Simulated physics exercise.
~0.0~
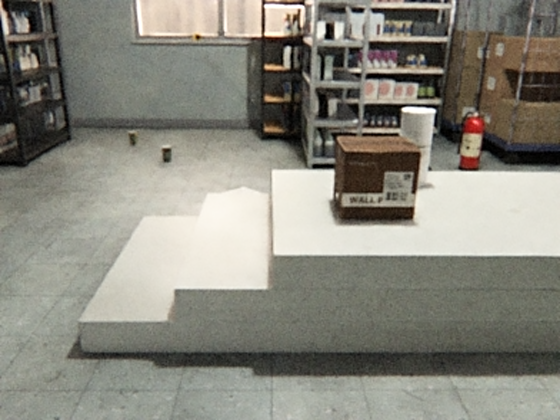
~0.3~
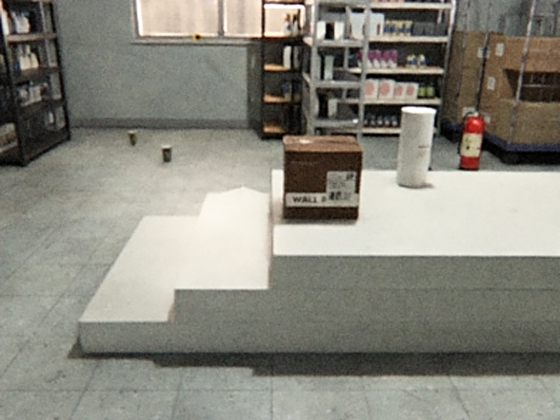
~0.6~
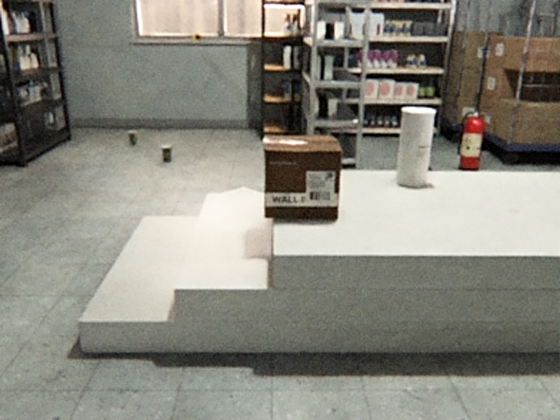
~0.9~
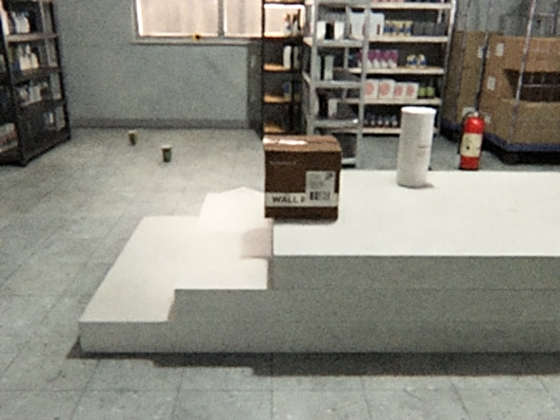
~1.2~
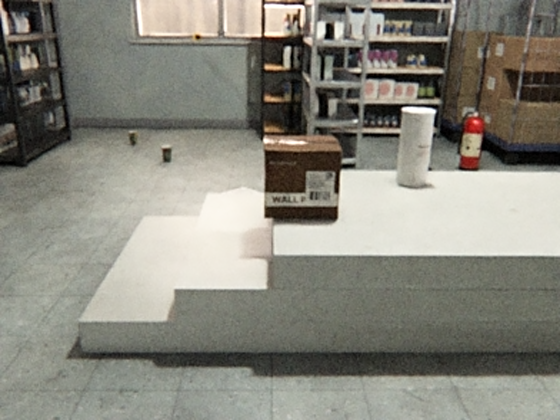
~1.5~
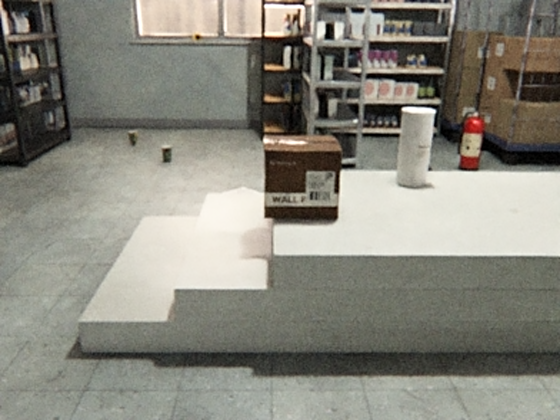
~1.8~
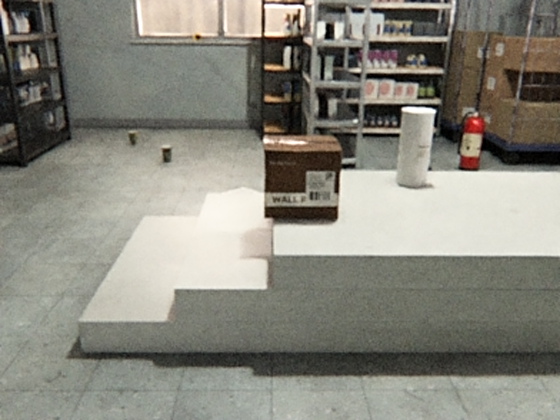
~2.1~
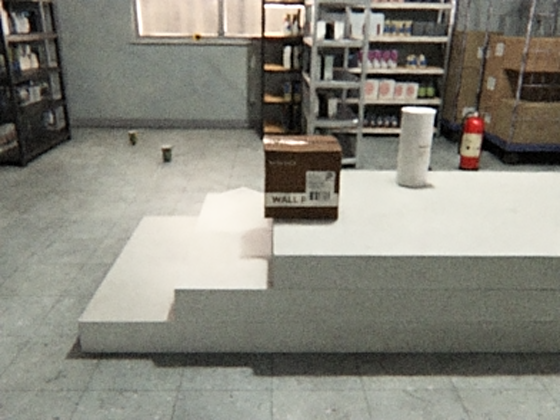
In a storeroom, a brown box slides left along a white platform and stops at its edge.
